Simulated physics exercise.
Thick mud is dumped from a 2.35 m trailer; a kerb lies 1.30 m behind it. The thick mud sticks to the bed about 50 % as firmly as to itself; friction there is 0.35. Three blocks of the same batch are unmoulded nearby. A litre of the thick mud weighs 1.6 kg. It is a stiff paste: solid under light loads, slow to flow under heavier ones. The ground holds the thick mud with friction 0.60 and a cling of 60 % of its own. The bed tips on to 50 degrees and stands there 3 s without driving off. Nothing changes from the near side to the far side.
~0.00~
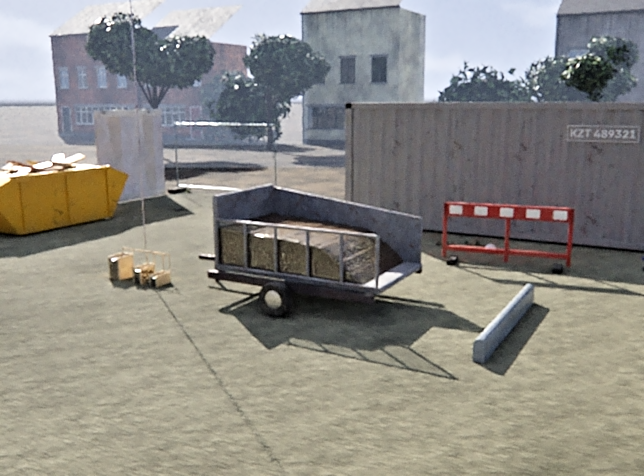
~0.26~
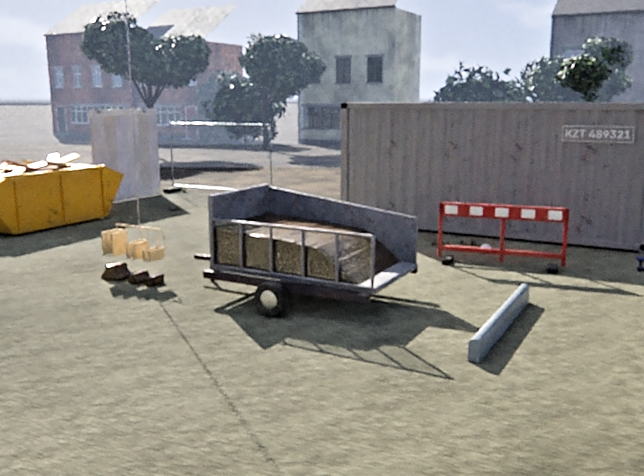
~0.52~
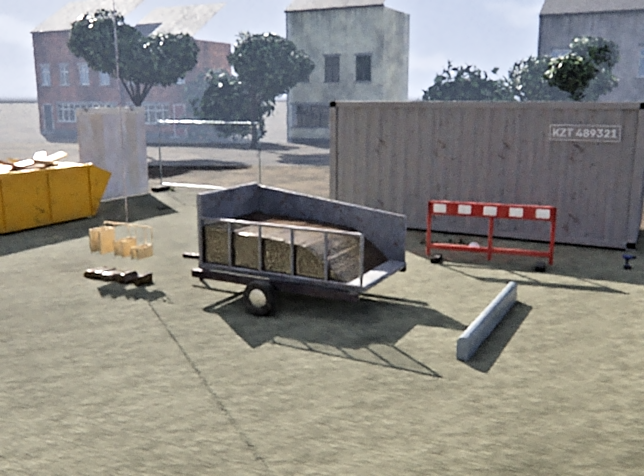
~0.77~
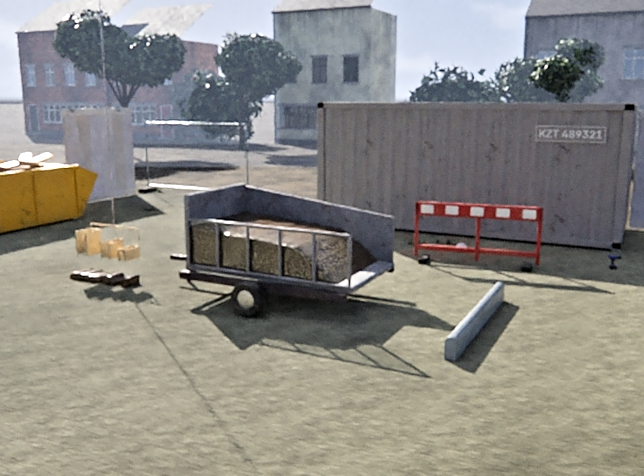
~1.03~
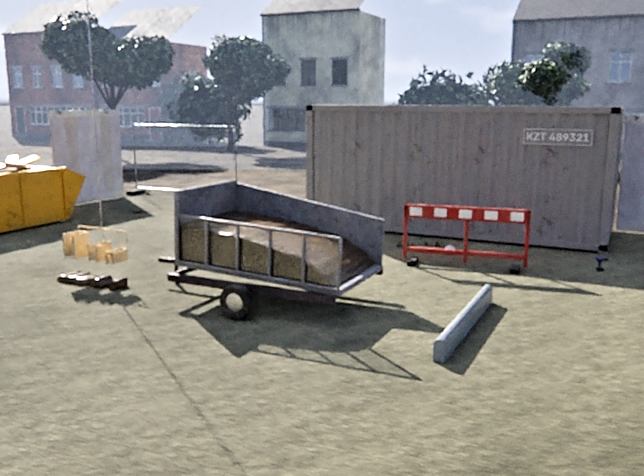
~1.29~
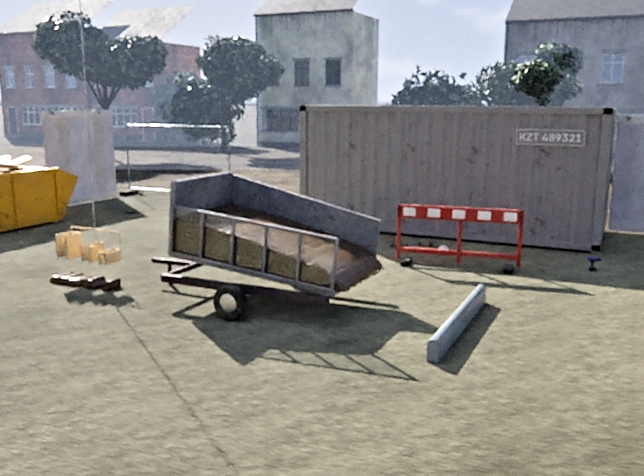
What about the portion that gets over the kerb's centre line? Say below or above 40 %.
Expect below 40 %.
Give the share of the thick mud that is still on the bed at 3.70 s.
About 2 %.
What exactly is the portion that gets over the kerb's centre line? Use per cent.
About 30 %.
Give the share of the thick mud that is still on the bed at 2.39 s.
Some 55 per cent.
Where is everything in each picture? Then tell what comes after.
Top of the high end at (217, 198), tilt 0 degrees; leading edge of the thick mud at (358, 284); blocks stand 32 cm, 21 cm, 14 cm (left to right), in the first frame.
Top of the high end at (213, 198), tilt 0 degrees; leading edge of the thick mud at (354, 284); blocks stand 22 cm, 15 cm, 13 cm (left to right), in the second frame.
Top of the high end at (201, 197), tilt 0 degrees; leading edge of the thick mud at (343, 282); blocks stand 12 cm, 13 cm, 13 cm (left to right), in the third frame.
Top of the high end at (189, 198), tilt 0 degrees; leading edge of the thick mud at (332, 283); blocks stand 12 cm, 13 cm, 13 cm (left to right), in the fourth frame.
Top of the high end at (179, 194), tilt 2 degrees; leading edge of the thick mud at (331, 284); blocks stand 12 cm, 13 cm, 13 cm (left to right), in the fifth frame.
Top of the high end at (176, 184), tilt 6 degrees; leading edge of the thick mud at (342, 289); blocks stand 12 cm, 13 cm, 13 cm (left to right), in the sixth frame.
After 2.39 s, the tilt is 19 degrees, 54 % is on the bed and 1 % past the kerb's middle.
After 3.70 s, the tilt is 36 degrees, 2 % is on the bed and 27 % past the kerb's middle.
After 5.00 s, the tilt is 50 degrees, none is on the bed and 30 % past the kerb's middle.
After 6.30 s, the tilt is 50 degrees, none is on the bed and 30 % past the kerb's middle.
After 8.00 s, at the end, the tilt is 50 degrees, none is on the bed and 30 % past the kerb's middle.
